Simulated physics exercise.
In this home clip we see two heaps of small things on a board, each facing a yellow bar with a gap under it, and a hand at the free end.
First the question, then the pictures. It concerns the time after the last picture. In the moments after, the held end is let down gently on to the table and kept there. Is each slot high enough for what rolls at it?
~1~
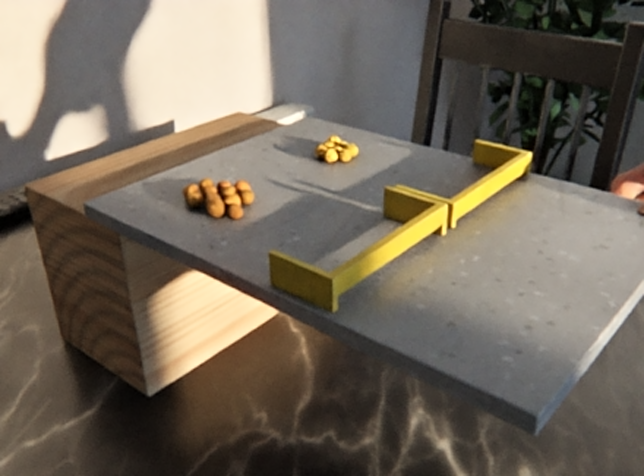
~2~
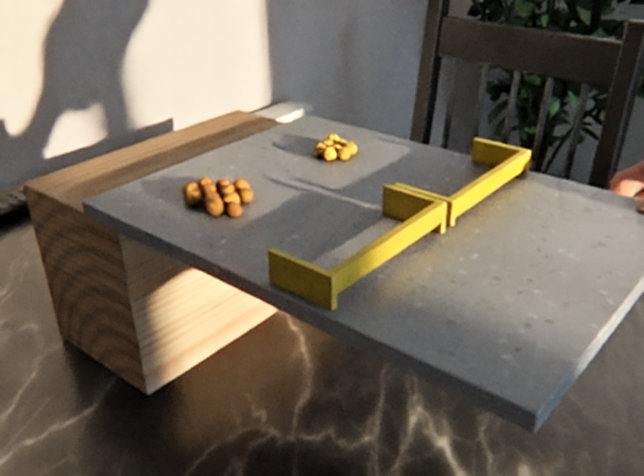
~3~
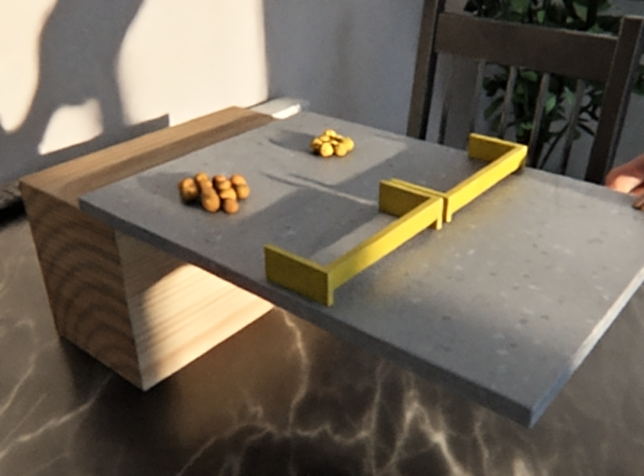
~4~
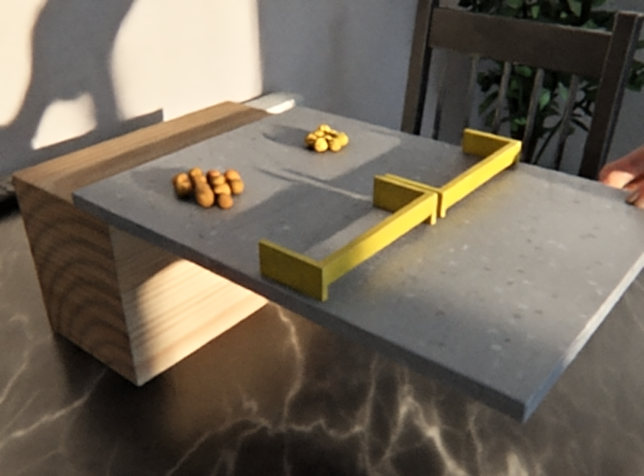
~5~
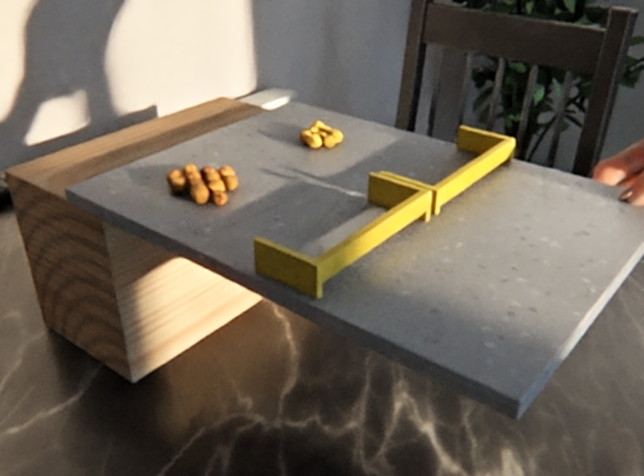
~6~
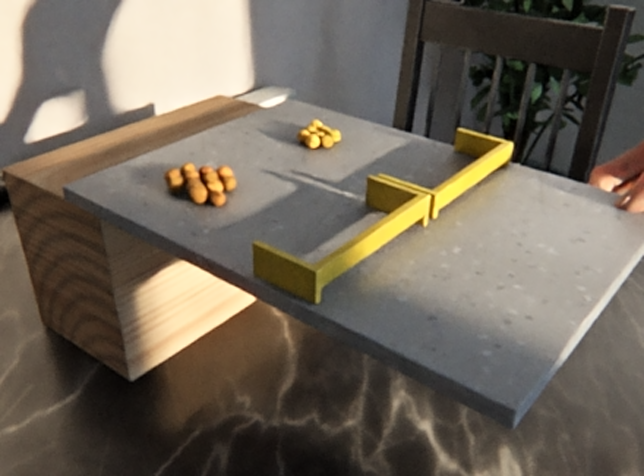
In order: The nearer batch is caught. The farther batch is caught.
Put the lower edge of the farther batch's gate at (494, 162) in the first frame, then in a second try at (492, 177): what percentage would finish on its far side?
Try one: 100 %, try two: 100 %.
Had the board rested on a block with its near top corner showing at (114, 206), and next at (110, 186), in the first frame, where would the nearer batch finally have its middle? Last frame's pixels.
One: About (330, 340). Two: About (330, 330).
Then, 0.60 s on from there, board sloping at 12°; nearer batch where it was; farther batch where it was.
Then, 1.25 s on from there, board sloping at 24°; nearer batch has reached its gate; farther batch has reached its gate.
Then, 2.02 s on from there, board resting at 30°; nearer batch has reached its gate; farther batch has reached its gate.
In the end, board resting at 30°; nearer batch gathered behind its gate; farther batch gathered behind its gate.
